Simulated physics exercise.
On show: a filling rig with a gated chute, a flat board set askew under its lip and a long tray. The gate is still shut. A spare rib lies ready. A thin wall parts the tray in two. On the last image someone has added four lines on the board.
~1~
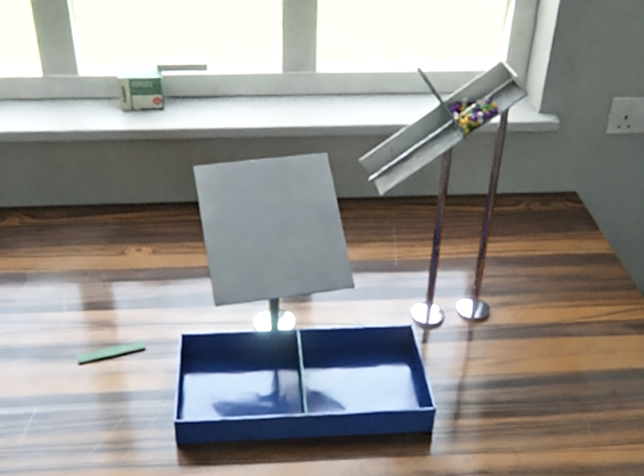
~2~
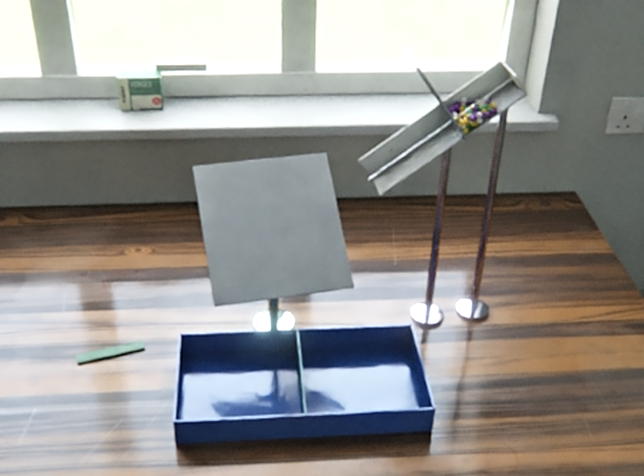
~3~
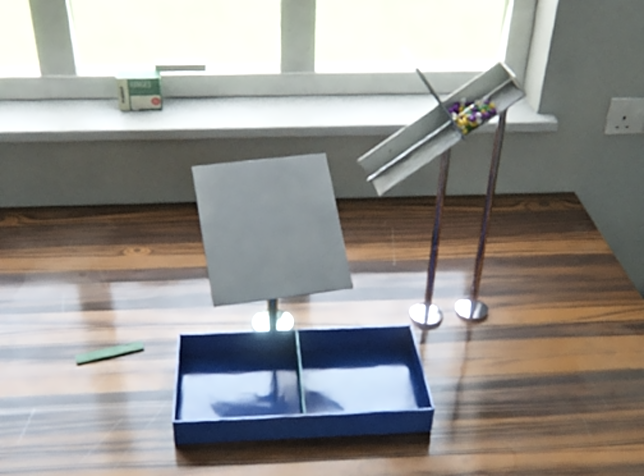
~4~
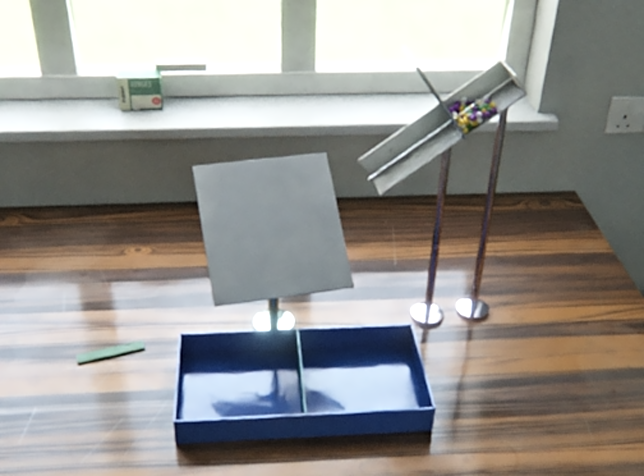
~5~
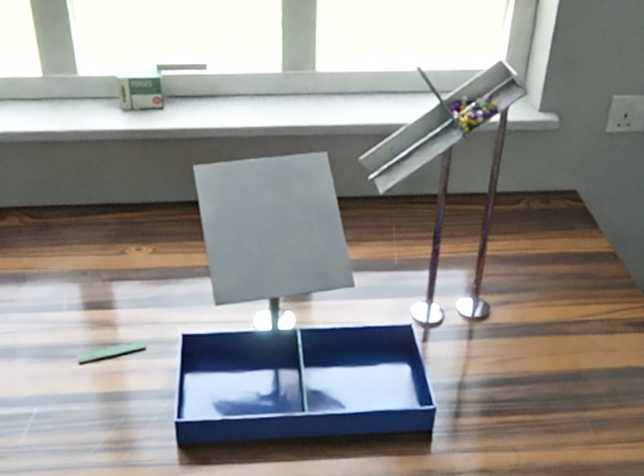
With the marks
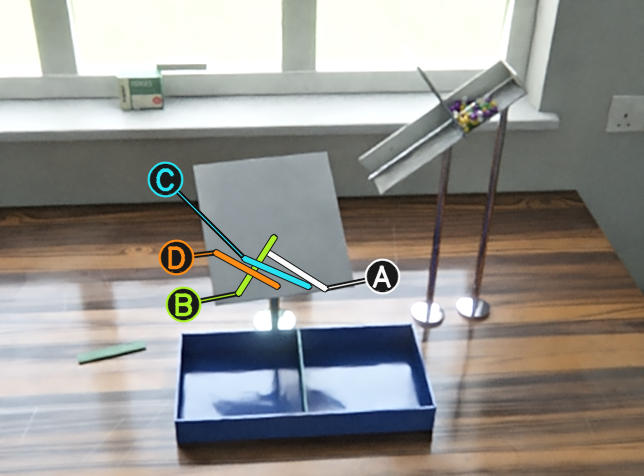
Nothing moves beyond a very faint shift of the view: colourful beads rest behind a gate in a sloping chute on two stands, above and to the right of a tilted grey board and a divided blue tray.
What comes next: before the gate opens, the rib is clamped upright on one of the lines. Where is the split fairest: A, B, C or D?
D.
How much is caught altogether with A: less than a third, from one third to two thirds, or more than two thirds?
Line A gives more than two thirds.
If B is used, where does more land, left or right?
More lands on the left.
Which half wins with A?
Right.
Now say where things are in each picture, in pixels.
The first picture shows load behind the gate (469, 111), round plastic beads; lip of the chute (377, 186), sloping fairly steeply.
The second picture shows middle of the board (273, 226), tilted fairly steeply; middle of its low edge (286, 296); of its high edge (261, 160).
The third picture shows front corners of the tray (173, 421) and (434, 409); front end of its middle wall (305, 415).
The fourth picture shows middle of the load (468, 111); lip (376, 185).
The fifth picture shows middle of the load (468, 110); lip (376, 185).
On the marked copy, line A from (266, 251) to (325, 288); line B from (274, 237) to (238, 293); line C from (244, 258) to (308, 286); line D from (215, 252) to (277, 286).
With A, of what is caught, about a tenth in the left half, the larger part in the right.
With B, of what is caught, the larger part in the left half, roughly a quarter in the right.
With C, of what is caught, about a tenth in the left half, the larger part in the right.
With D, of what is caught, roughly two thirds in the left half, roughly a third in the right.
